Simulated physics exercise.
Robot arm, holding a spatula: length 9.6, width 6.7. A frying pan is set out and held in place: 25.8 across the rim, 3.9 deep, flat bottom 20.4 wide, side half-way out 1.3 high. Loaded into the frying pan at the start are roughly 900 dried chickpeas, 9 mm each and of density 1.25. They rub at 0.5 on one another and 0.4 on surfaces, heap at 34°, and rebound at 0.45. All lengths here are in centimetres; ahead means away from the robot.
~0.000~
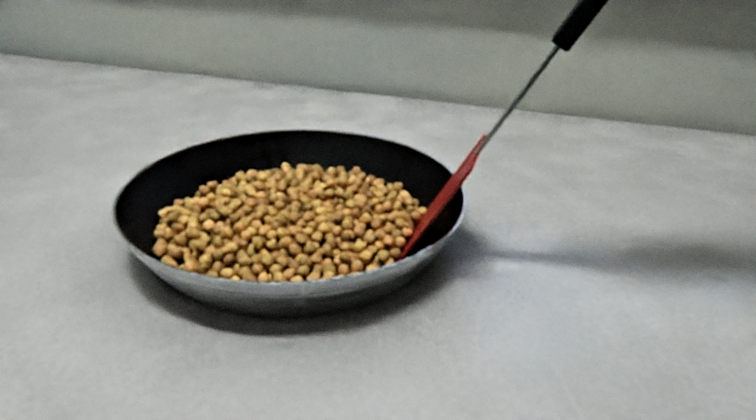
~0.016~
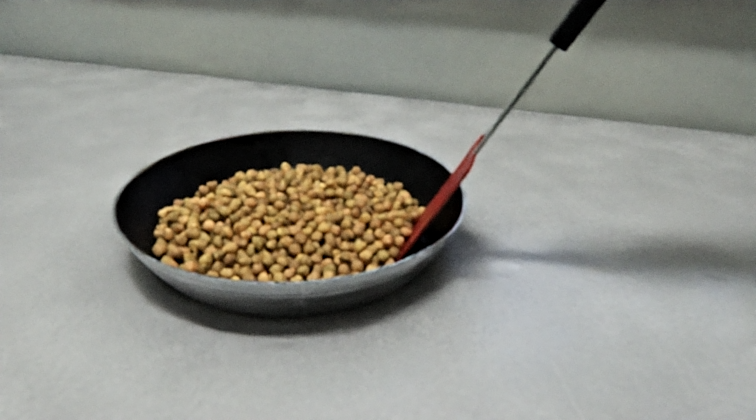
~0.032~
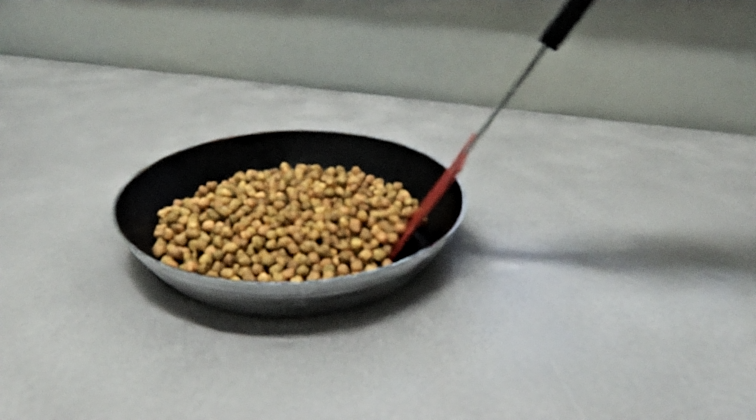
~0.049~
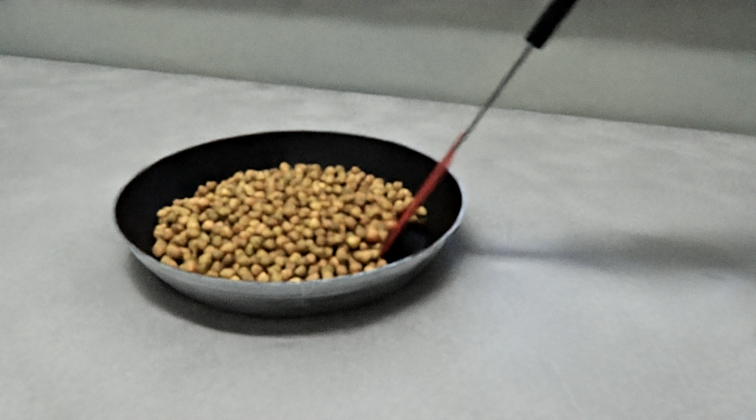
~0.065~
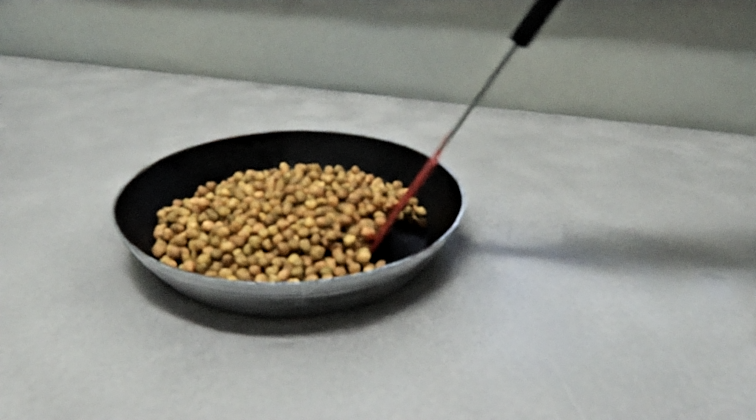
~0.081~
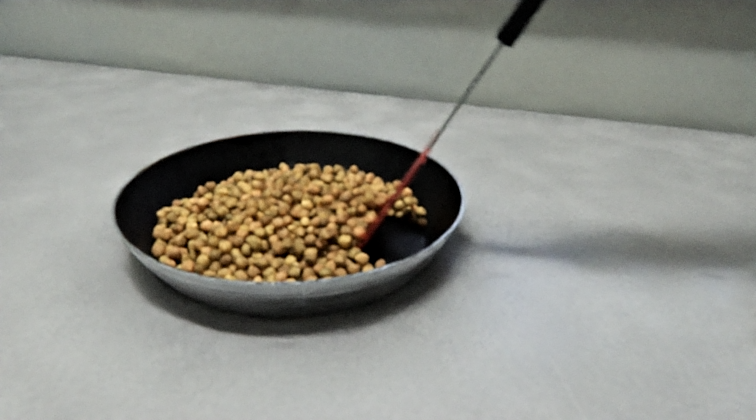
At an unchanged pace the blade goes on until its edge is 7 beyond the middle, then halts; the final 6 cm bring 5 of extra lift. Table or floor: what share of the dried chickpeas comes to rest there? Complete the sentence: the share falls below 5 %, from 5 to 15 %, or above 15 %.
The share falls below 5 %.
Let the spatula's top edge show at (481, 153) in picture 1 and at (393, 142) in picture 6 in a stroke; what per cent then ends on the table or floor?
10 per cent.
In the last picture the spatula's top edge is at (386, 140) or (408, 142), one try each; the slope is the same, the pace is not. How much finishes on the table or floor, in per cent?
10 % and 10 %.
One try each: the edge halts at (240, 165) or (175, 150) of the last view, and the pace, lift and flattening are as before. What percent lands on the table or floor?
About 0 and 5 per cent.
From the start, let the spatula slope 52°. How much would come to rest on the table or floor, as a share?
In that case some 0 per cent.
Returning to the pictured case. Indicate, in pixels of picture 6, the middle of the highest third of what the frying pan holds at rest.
Roughly at (205, 198).
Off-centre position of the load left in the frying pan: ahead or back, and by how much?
Ahead of centre, roughly 3.5 centimetres.
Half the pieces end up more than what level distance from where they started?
Roughly 3 cm.
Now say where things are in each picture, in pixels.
In the first frame, the spatula top edge at (479, 151), sloping 61°; upper third of the load around (301, 213), from x 160 to 425, top at y 165; 900 in the frying pan.
In the second frame, the spatula top edge at (477, 151), sloping 61°; upper third of the load around (301, 213), from x 160 to 425, top at y 165.
In the third frame, the spatula top edge at (468, 150), sloping 61°; upper third of the load around (304, 214), from x 160 to 420, top at y 165.
In the fourth frame, the spatula top edge at (456, 148), sloping 61°; upper third of the load around (304, 213), from x 160 to 420, top at y 165.
In the fifth frame, the spatula top edge at (443, 147), sloping 61°; upper third of the load around (303, 212), from x 160 to 420, top at y 165.
In the sixth frame, the spatula top edge at (431, 145), sloping 61°; upper third of the load around (299, 212), from x 160 to 420, top at y 165; 900 in the frying pan.
After 0.17 s, sloping 61°, highest piece 4 above the table; 900 in the frying pan.
After 0.26 s, sloping 61°, highest piece 5 above the table; 900 in the frying pan.
After 0.50 s, sloping 61°, highest piece 4 above the table; 895 in the frying pan, 4 on the table or floor, 1 on the blade or in flight.
After 1.55 s, sloping 61°, highest piece 4 above the table; 895 in the frying pan, 5 on the table or floor.
In the end, 895 in the frying pan, 5 on the table or floor. That is 1 % on the table or floor.
